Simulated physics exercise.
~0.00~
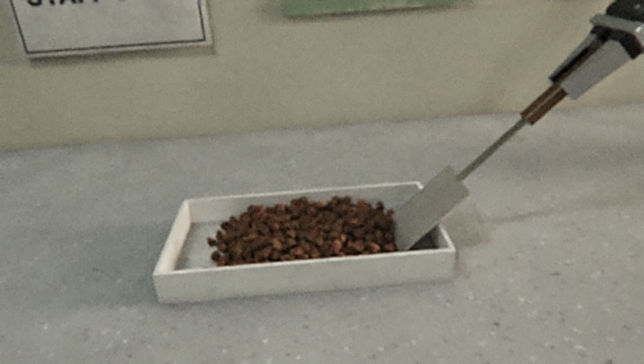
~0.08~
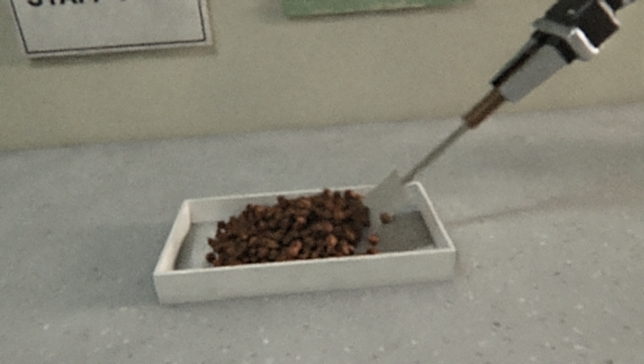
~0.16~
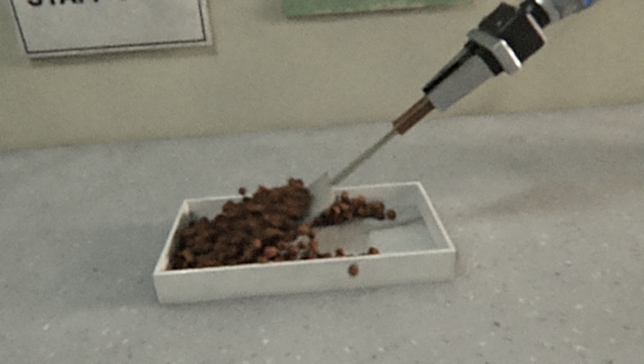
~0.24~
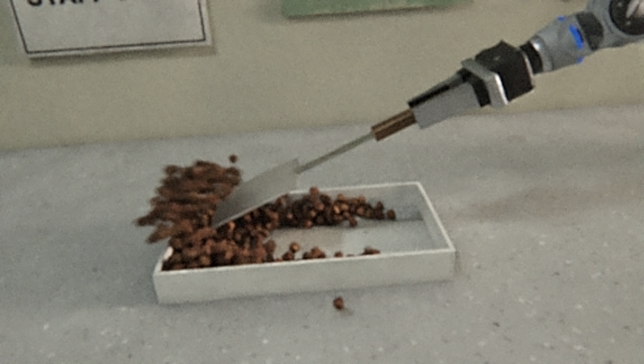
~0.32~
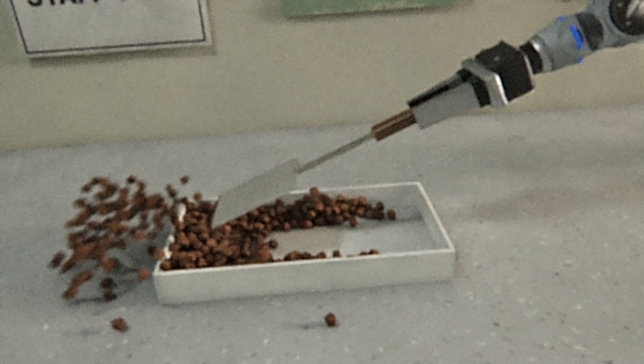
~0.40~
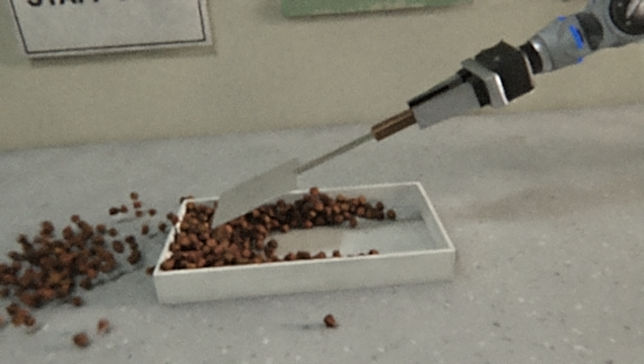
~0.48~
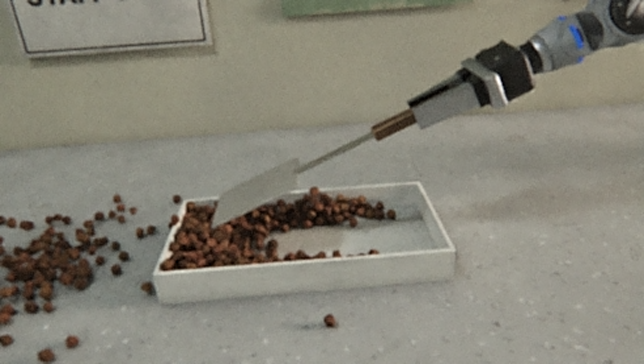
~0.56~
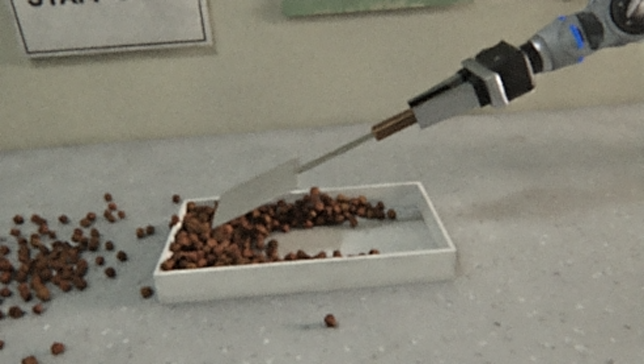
The footage shows a gripper pushing a turner leftward through brown pellets in a white trough, then lifting and flattening the blade as many pellets fly over the left end. They scatter on the grey surface and settle, while most stay in the trough beneath the still turner.
